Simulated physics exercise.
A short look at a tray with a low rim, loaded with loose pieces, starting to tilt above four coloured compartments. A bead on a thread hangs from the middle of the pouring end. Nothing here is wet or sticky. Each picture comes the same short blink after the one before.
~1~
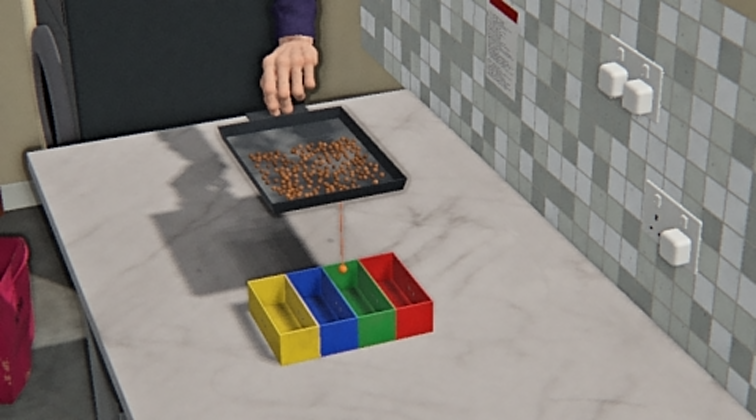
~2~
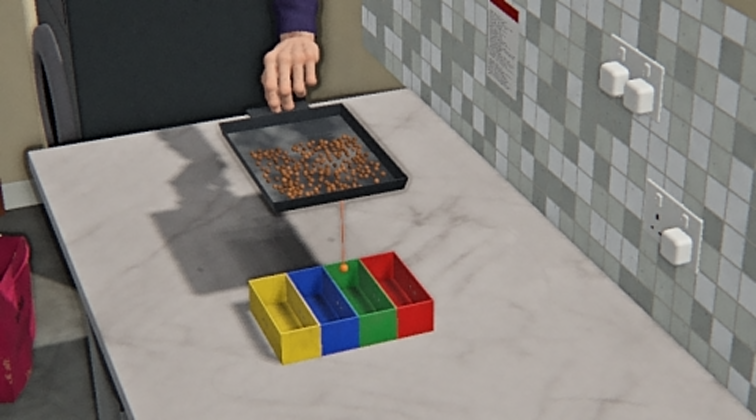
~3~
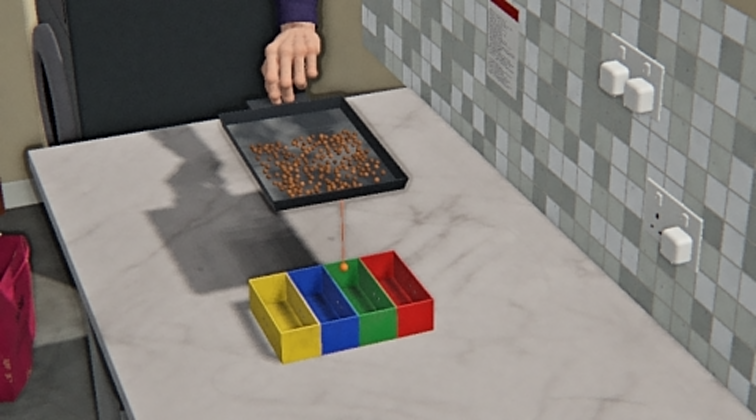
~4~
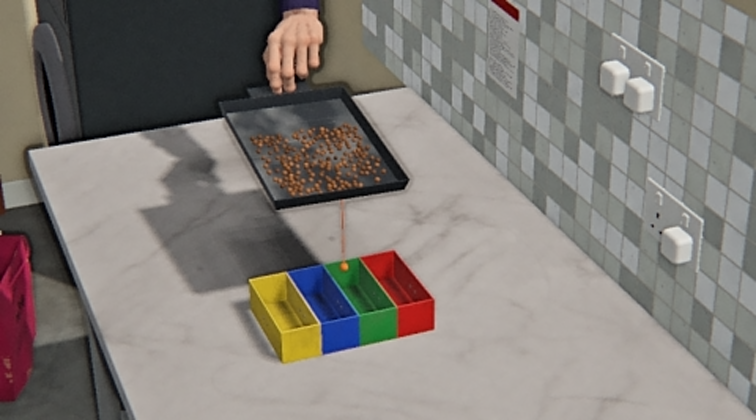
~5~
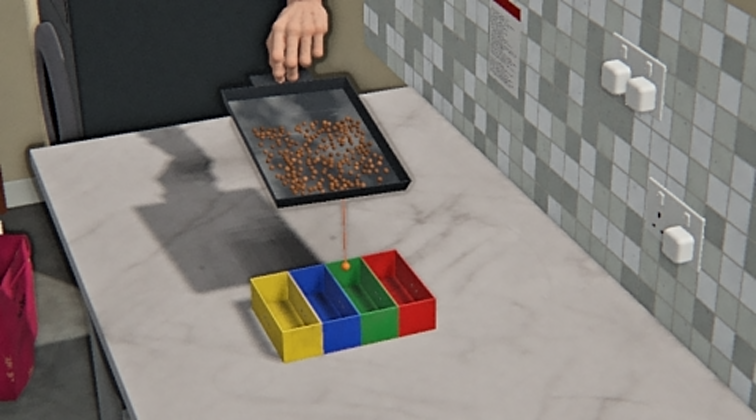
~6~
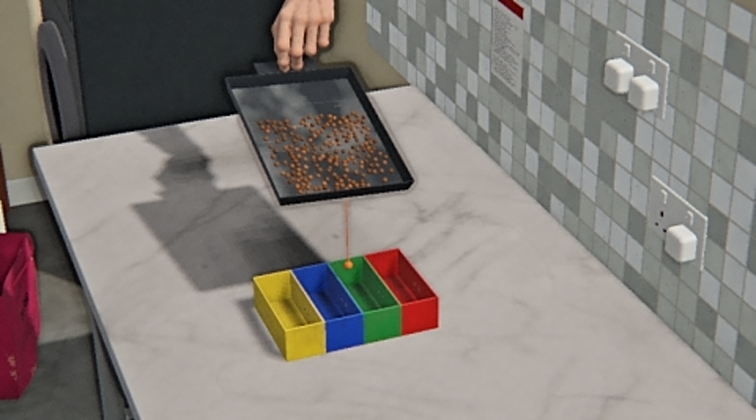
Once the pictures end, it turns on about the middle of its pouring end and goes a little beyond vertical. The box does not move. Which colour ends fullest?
The red cell gets the most.
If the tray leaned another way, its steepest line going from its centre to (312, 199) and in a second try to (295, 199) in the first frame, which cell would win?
In turn: The yellow one; the yellow one.
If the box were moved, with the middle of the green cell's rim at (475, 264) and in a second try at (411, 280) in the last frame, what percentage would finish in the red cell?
Near 0 % and 10 %.
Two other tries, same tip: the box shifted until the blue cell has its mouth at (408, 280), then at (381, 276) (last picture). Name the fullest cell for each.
One: The blue cell. Two: The green one.
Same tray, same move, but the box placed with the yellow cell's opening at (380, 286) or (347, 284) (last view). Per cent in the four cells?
Near 90 % and 100 %.
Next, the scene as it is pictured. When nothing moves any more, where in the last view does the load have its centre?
Near (400, 308).
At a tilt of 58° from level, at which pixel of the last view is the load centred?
Close to (368, 184).
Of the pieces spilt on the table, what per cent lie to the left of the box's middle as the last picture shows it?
Near 0 %.
Shortly afterwards, tray tipped steeply; all but a few on the tray; only a few in the red cell; only a few falling or outside the box.
Next, tray tipped right over; near half on the tray; a little in the red cell; only a few in the green cell; near a third falling or outside the box.
Some moments later, tray tipped past a quarter turn; near half in the red cell; near a quarter in the green cell; only a few in the blue cell; near a quarter falling or outside the box.
In the end, tray tipped past a quarter turn; near half in the red cell; near a quarter in the green cell; only a few in the blue cell; none at all in the yellow cell; near a quarter outside the box.
